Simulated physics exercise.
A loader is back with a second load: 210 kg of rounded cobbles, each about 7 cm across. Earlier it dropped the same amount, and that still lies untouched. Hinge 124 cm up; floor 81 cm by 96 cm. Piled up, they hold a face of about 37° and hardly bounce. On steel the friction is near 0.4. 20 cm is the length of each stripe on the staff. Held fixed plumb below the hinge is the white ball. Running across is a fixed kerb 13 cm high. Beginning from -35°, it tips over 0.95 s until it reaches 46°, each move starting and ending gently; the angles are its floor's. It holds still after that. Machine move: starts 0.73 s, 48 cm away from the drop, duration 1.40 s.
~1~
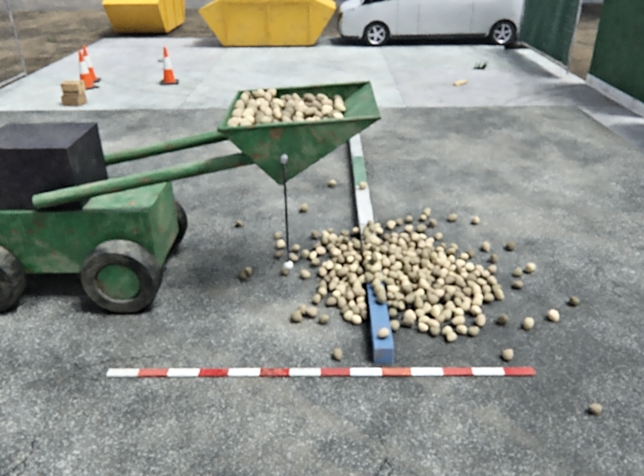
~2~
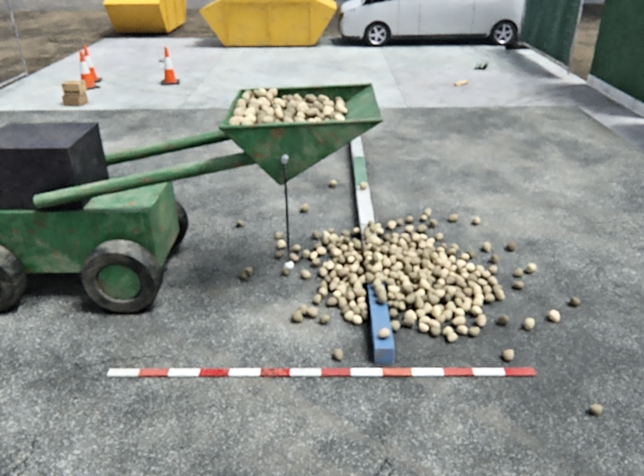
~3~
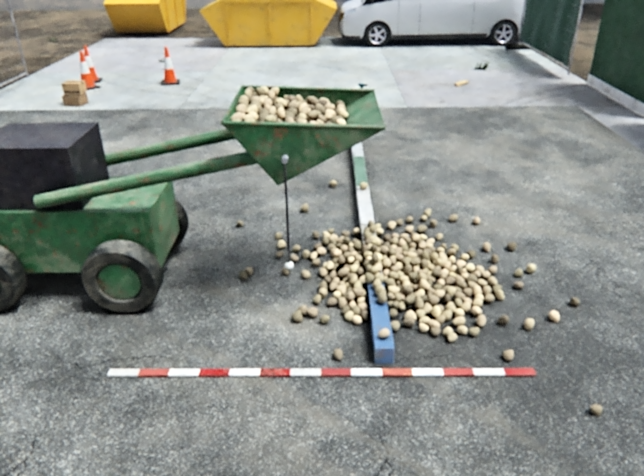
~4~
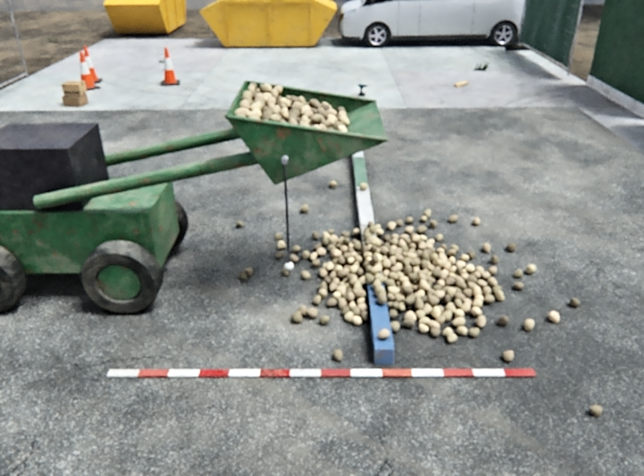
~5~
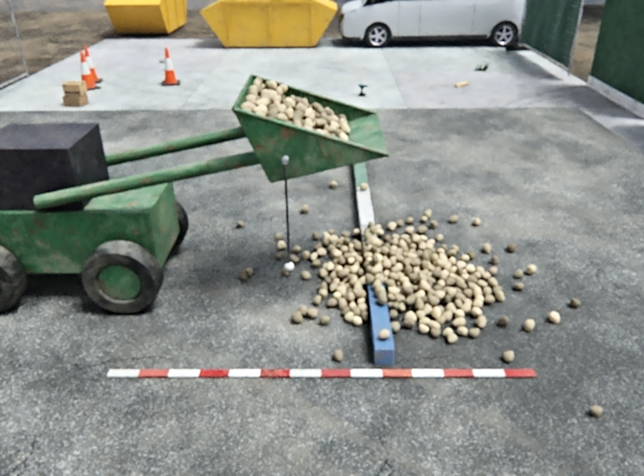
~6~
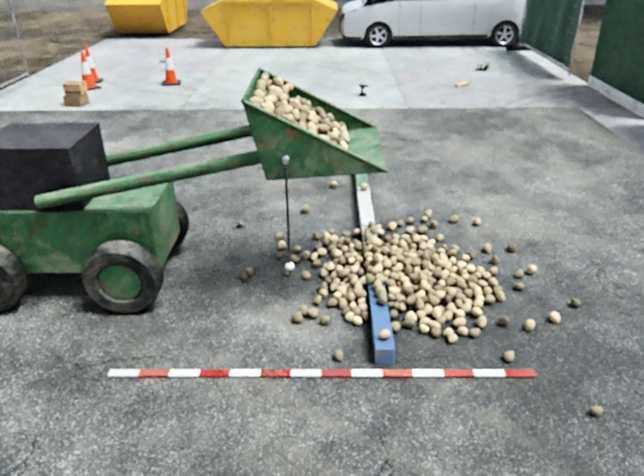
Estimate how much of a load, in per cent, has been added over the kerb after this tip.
Roughly 44 per cent of a load has been added.
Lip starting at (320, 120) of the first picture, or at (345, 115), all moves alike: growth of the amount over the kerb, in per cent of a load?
The first would add some 0 per cent and the second some 10 per cent.
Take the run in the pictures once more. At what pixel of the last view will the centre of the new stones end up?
They end up centred around (363, 267).
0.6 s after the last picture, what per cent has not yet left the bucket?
Roughly 50 parts in a hundred of the load.
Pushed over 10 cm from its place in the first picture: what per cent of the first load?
Roughly 10 percent.
Then, 0.3 s after the last picture the floor is at 33°; in per cent of one load, 100 in the bucket, 38 on this side of the kerb, 62 over the kerb; the foremost stones are at (532, 284).
Then, 0.6 s after the last picture the floor is at 46°; in per cent of one load, 49 in the bucket, 89 on this side of the kerb, 62 over the kerb; the foremost stones are at (532, 284).
Then, 2.2 s after the last picture the floor is at 46°; in per cent of one load, 0 in the bucket, 94 on this side of the kerb, 106 over the kerb; the foremost stones are at (535, 287).
Then, 4.6 s after the last picture the floor is at 46°; in per cent of one load, 0 in the bucket, 94 on this side of the kerb, 106 over the kerb; the foremost stones are at (535, 287). Net gain over the kerb, 44.
